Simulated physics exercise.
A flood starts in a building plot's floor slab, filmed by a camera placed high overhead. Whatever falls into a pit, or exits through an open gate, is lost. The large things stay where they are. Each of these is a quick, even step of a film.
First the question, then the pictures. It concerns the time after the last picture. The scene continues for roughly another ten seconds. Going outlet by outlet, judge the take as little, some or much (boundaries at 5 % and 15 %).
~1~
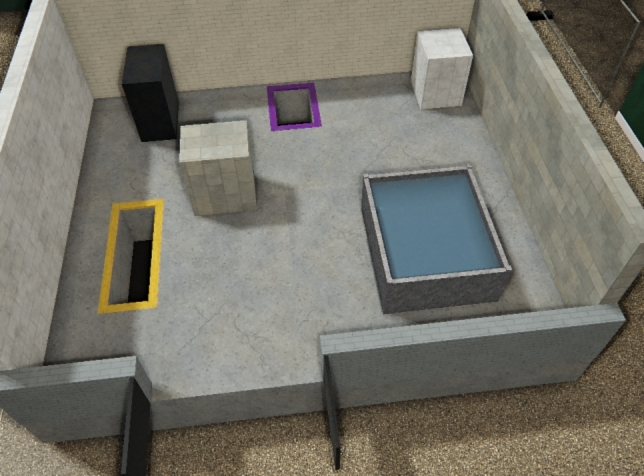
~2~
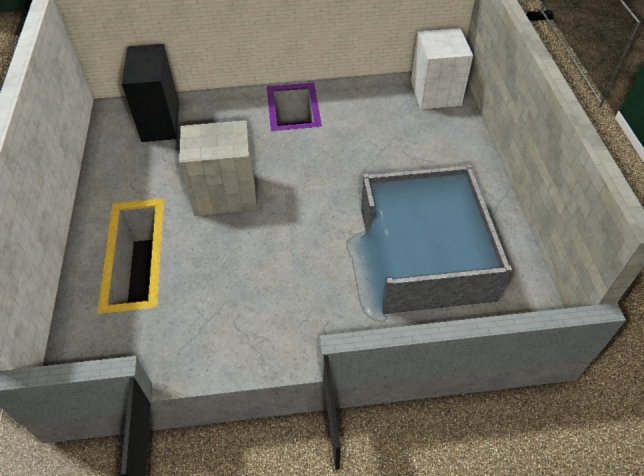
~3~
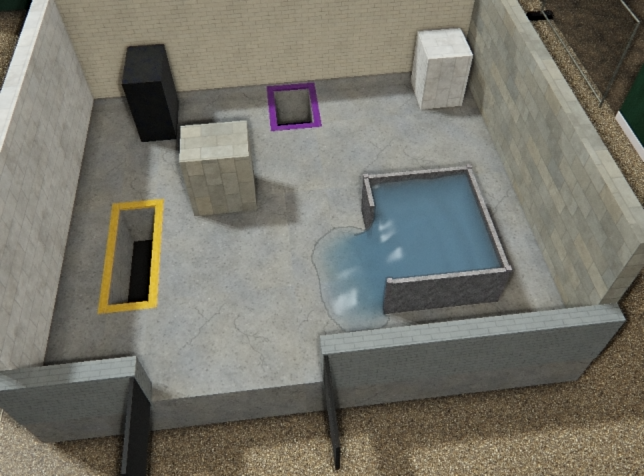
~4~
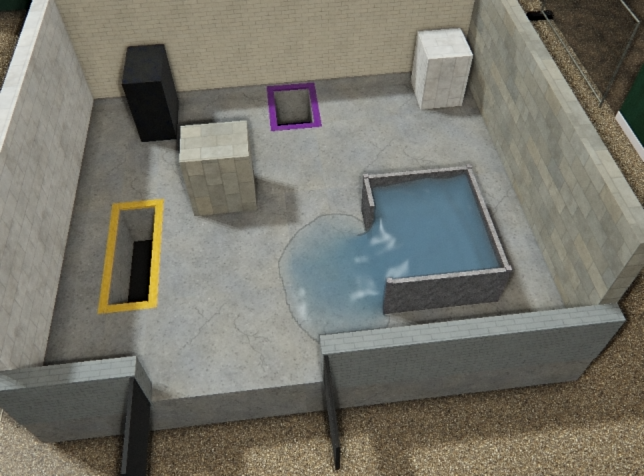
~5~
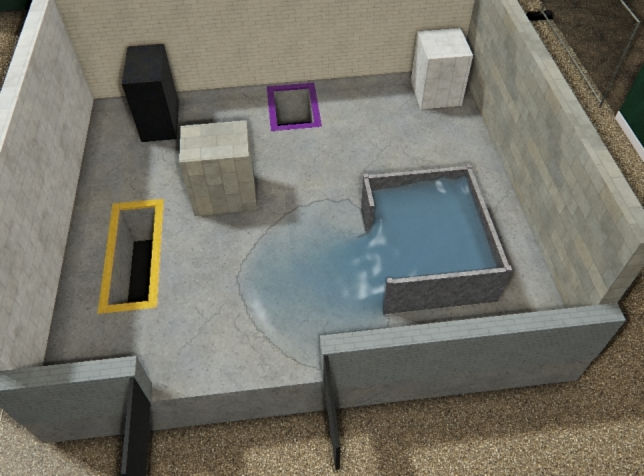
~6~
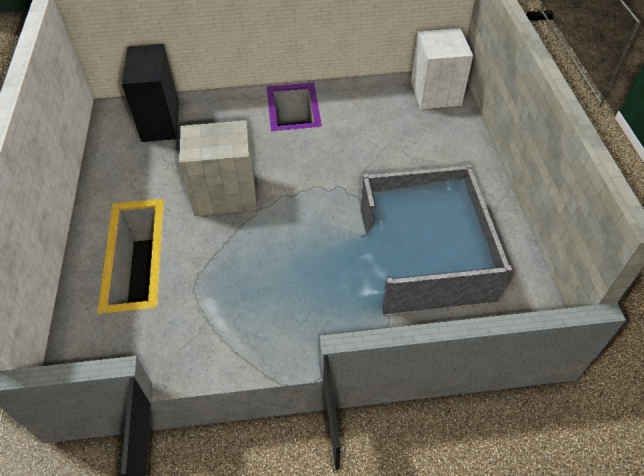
My judgement: The gate ends up with much, the purple pit ends up with little, the yellow pit ends up with much.
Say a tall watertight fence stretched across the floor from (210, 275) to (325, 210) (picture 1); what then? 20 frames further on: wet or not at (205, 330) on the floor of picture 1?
Submerged.
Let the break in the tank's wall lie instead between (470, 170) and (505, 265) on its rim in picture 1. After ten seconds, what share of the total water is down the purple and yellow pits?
Result - purple: 25 %; yellow: 10 %.
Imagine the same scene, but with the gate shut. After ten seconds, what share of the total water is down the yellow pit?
Roughly, in per cent: Yellow 60.
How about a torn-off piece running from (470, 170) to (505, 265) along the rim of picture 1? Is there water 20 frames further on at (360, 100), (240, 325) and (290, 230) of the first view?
Soaked, then soaked, then unsoaked.
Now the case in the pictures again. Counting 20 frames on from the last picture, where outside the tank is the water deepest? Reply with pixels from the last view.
At about (41, 382).
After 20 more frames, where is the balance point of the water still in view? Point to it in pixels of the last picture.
The water's middle lies around (276, 278).
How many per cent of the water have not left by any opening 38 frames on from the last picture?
My reading is around 42 percent.
A moment on, water covers 30 % of the floor; the gate 2 %, the purple pit 0 %, the yellow pit 3 %.
Next, water covers 35 % of the floor; the gate 9 %, the purple pit 0 %, the yellow pit 12 %.
Then, water covers 40 % of the floor; the gate 15 %, the purple pit 0 %, the yellow pit 22 %.
Later, water covers 45 % of the floor; the gate 20 %, the purple pit 1 %, the yellow pit 37 %.
In the end, water covers 40 % of the floor; the gate 24 %, the purple pit 1 %, the yellow pit 46 %.
